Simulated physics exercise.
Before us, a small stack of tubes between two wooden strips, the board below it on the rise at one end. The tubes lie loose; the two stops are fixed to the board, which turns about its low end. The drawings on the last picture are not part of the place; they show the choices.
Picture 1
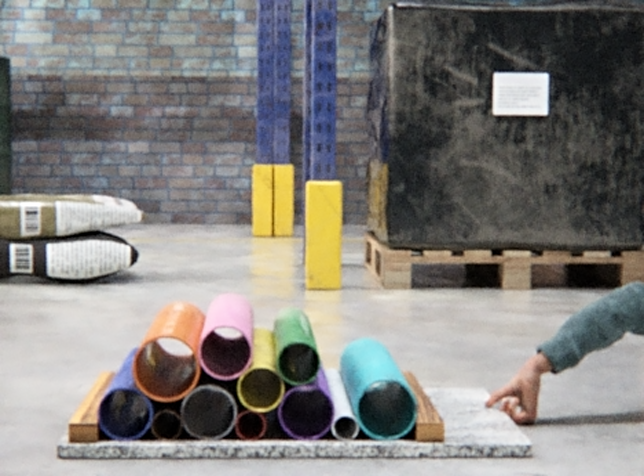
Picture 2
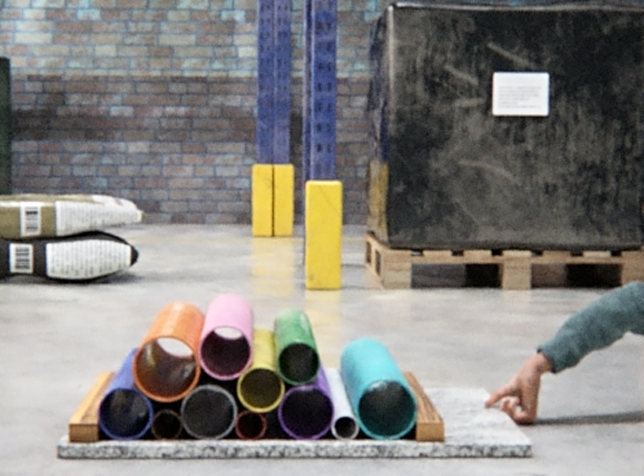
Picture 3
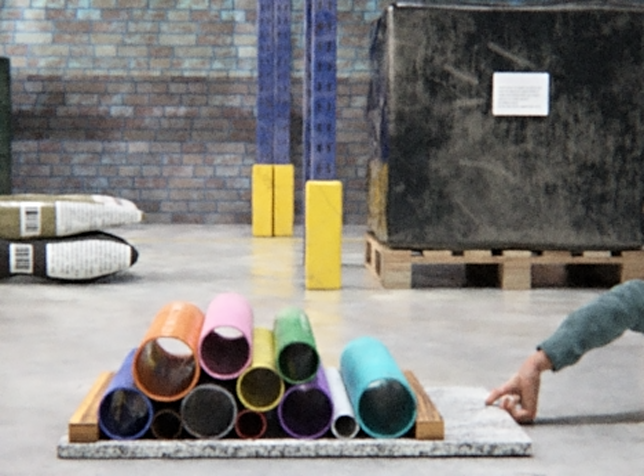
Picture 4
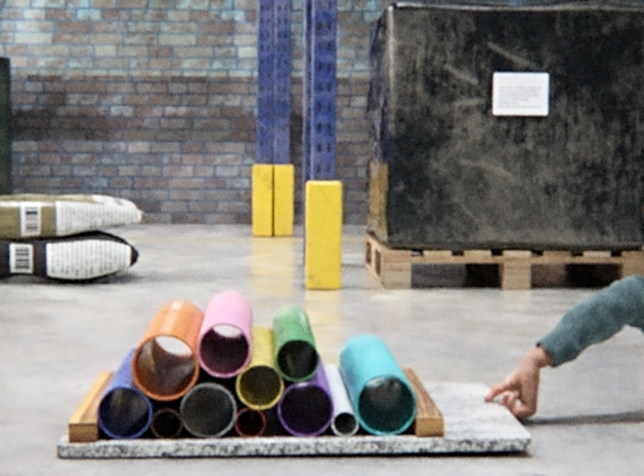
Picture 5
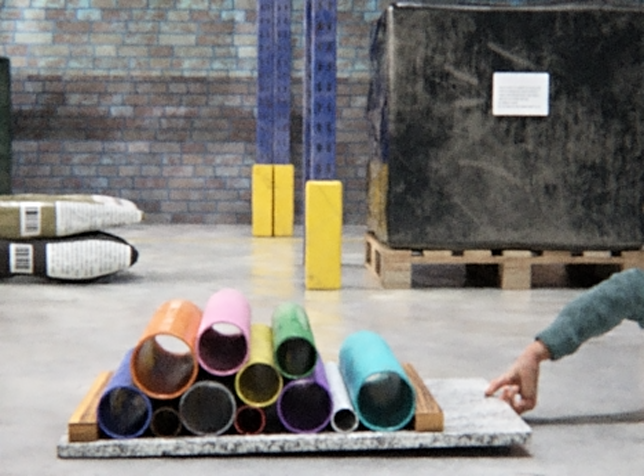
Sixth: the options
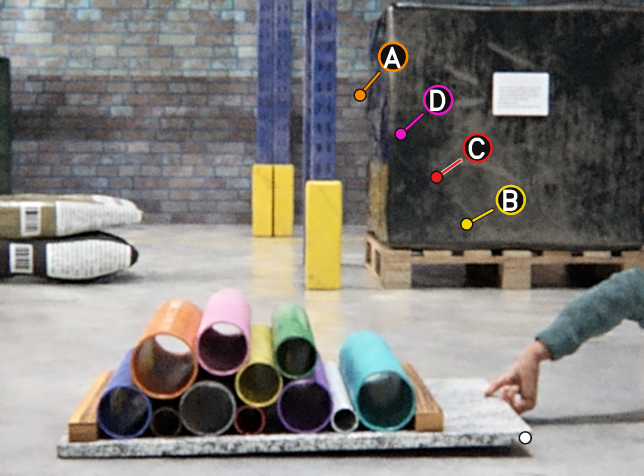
A loose stack of colourful tubes, orange and pink on top at the left, green and yellow beside them and turquoise at the right, sits between two wooden strips on a speckled board. Seen from the front in a warehouse, sacks lie at left and a black-wrapped pallet stands behind at right. A sleeved hand slightly raises the board's right end, the tubes keeping their arrangement, the camera still.
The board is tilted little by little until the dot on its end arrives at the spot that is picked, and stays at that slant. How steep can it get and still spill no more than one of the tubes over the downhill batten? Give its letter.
No higher than D.
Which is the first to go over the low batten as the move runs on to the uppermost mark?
The orange one.
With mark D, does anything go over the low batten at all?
At D: Yes.
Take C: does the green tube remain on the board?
Yes, with C.
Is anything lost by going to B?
Yes, at B.
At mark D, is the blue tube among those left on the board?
Yes.
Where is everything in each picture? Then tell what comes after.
Yellow tube (261, 388); orange tube (166, 368); green tube (299, 363), in the first frame.
Green tube (299, 362); pink tube (226, 352), in the second frame.
Board (293, 409); white tube (345, 426); turquoise tube (386, 407); red tube (250, 425), in the third frame.
Board (293, 407); blue tube (124, 413); grey tube (208, 411); brown tube (166, 424), in the fourth frame.
Board (292, 404); blue tube (124, 412); brown tube (166, 422), in the fifth frame.
On the marked copy, A at (360, 95); B at (467, 224); C at (436, 177); D at (401, 134); the white dot at (525, 438).
With D. Early on, board at 22°.
Further on, board at 42°.
At the end, board at 43°, one over the low batten (orange).
As for the rest, A four over the low batten (yellow, orange, green, pink); B one over the low batten (orange); C one over the low batten (orange).
